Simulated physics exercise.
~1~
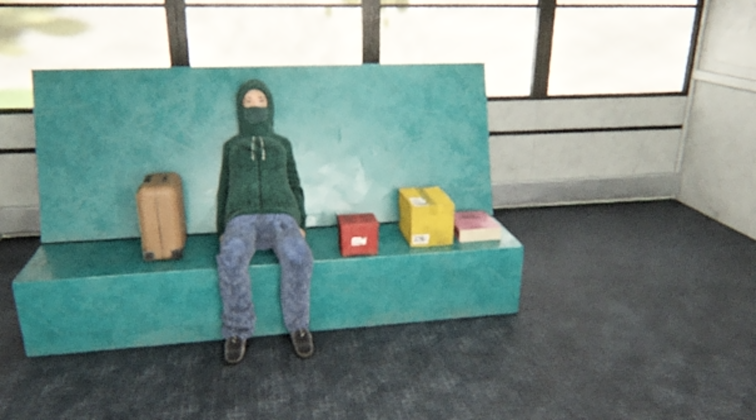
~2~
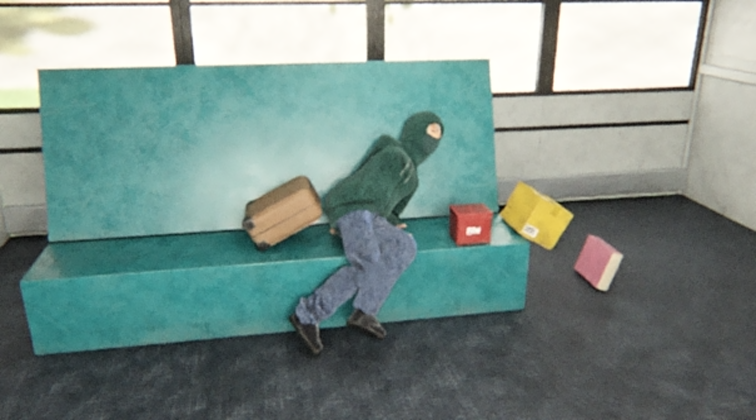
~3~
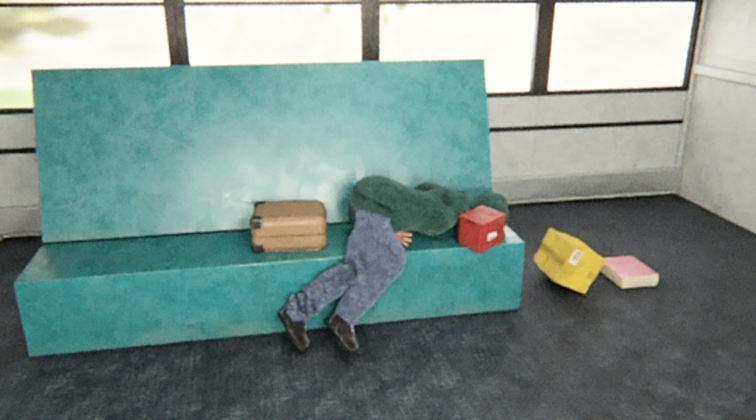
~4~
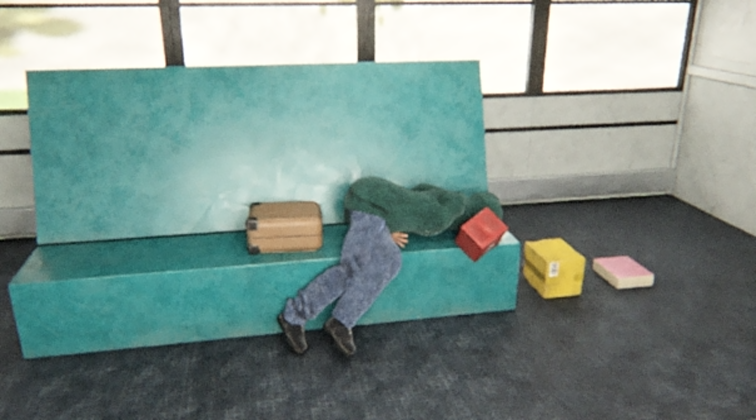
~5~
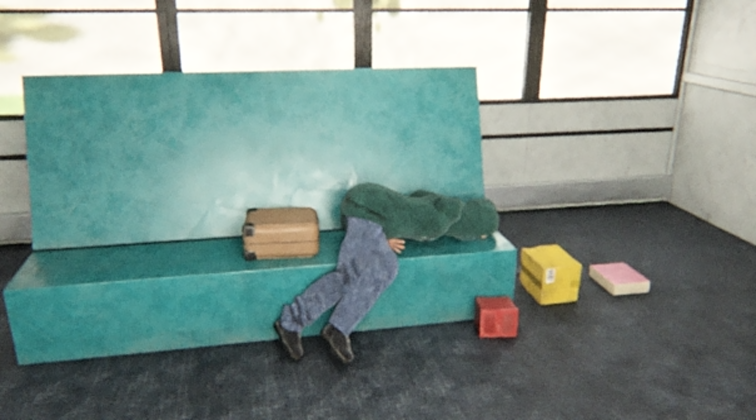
On a shuttle bench, a hooded commuter slumps right as the case topples and yellow, pink and red items land on the floor.
